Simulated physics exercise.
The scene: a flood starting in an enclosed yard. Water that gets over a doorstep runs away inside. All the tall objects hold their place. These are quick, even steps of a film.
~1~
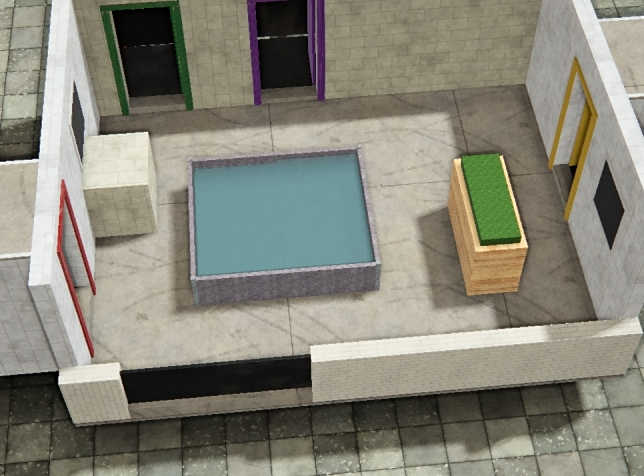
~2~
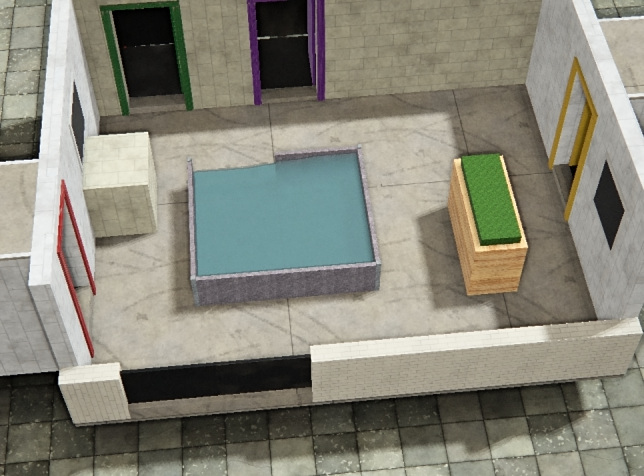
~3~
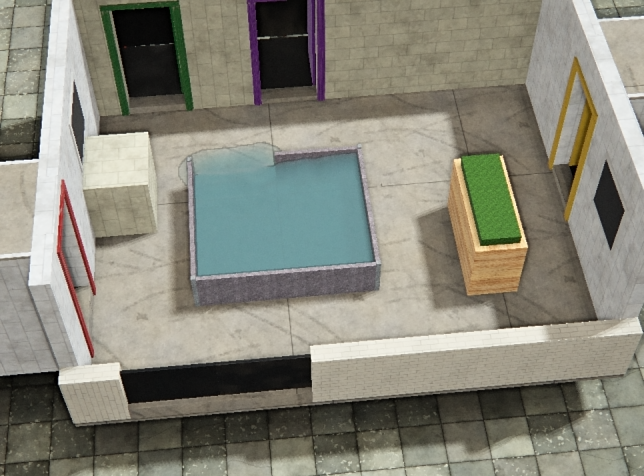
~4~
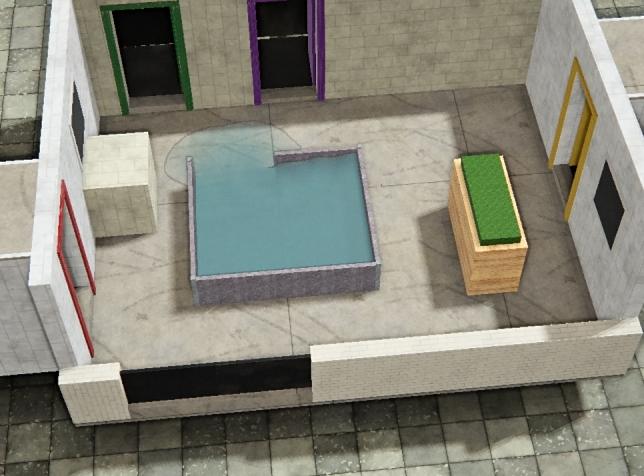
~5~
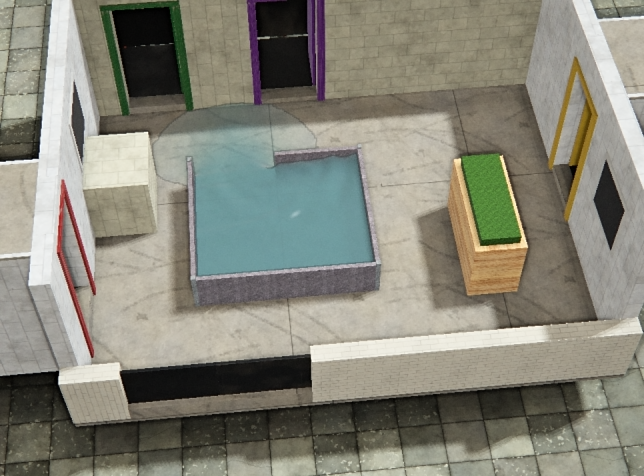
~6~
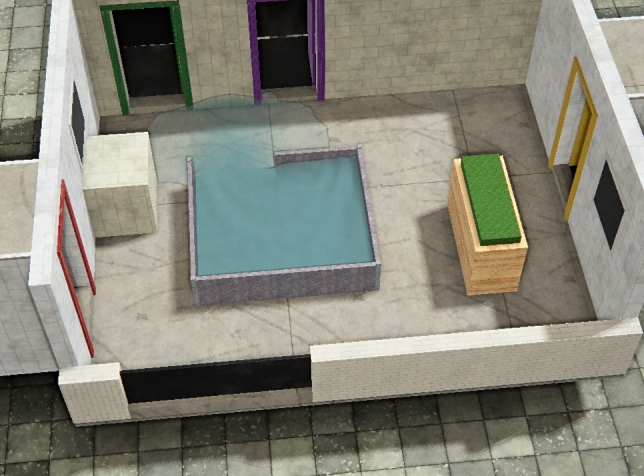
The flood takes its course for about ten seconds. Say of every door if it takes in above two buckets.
In the end: The purple door floods; the yellow door holds within the limit; the red door holds within the limit; the green door floods.
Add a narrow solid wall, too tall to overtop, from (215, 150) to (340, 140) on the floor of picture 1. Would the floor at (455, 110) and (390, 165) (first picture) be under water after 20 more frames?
One after the other: Under water, under water.
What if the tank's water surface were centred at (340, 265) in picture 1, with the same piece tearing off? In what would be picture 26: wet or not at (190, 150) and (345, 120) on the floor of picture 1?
In turn: Flooded, wet.
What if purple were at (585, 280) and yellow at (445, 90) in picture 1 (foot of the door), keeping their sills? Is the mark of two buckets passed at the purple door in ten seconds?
One by one: The purple door keeps below it.
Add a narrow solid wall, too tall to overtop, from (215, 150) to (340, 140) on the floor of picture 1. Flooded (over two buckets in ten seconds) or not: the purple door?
In short: The purple door keeps below it.
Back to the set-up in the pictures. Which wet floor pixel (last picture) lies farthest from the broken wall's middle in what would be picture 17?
Close to (447, 92).
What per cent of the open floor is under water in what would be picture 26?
Near 45 in a hundred.
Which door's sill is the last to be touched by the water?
Last comes the door marked red.
A moment on, water covers 15 % of the floor; the purple door under two buckets in, the yellow door not reached, the red door not reached, the green door under two buckets in.
Next, water covers 25 % of the floor; the purple door over two buckets in, the yellow door not reached, the red door not reached, the green door over two buckets in.
Then, water covers 45 % of the floor; the purple door far over two buckets in, the yellow door not reached, the red door not reached, the green door far over two buckets in.
Later, water covers 70 % of the floor; the purple door far over two buckets in, the yellow door wet at the sill, nothing in, the red door wet at the sill, nothing in, the green door far over two buckets in.
In the end, water covers 95 % of the floor; the purple door far over two buckets in, the yellow door under two buckets in, the red door wet at the sill, nothing in, the green door far over two buckets in.
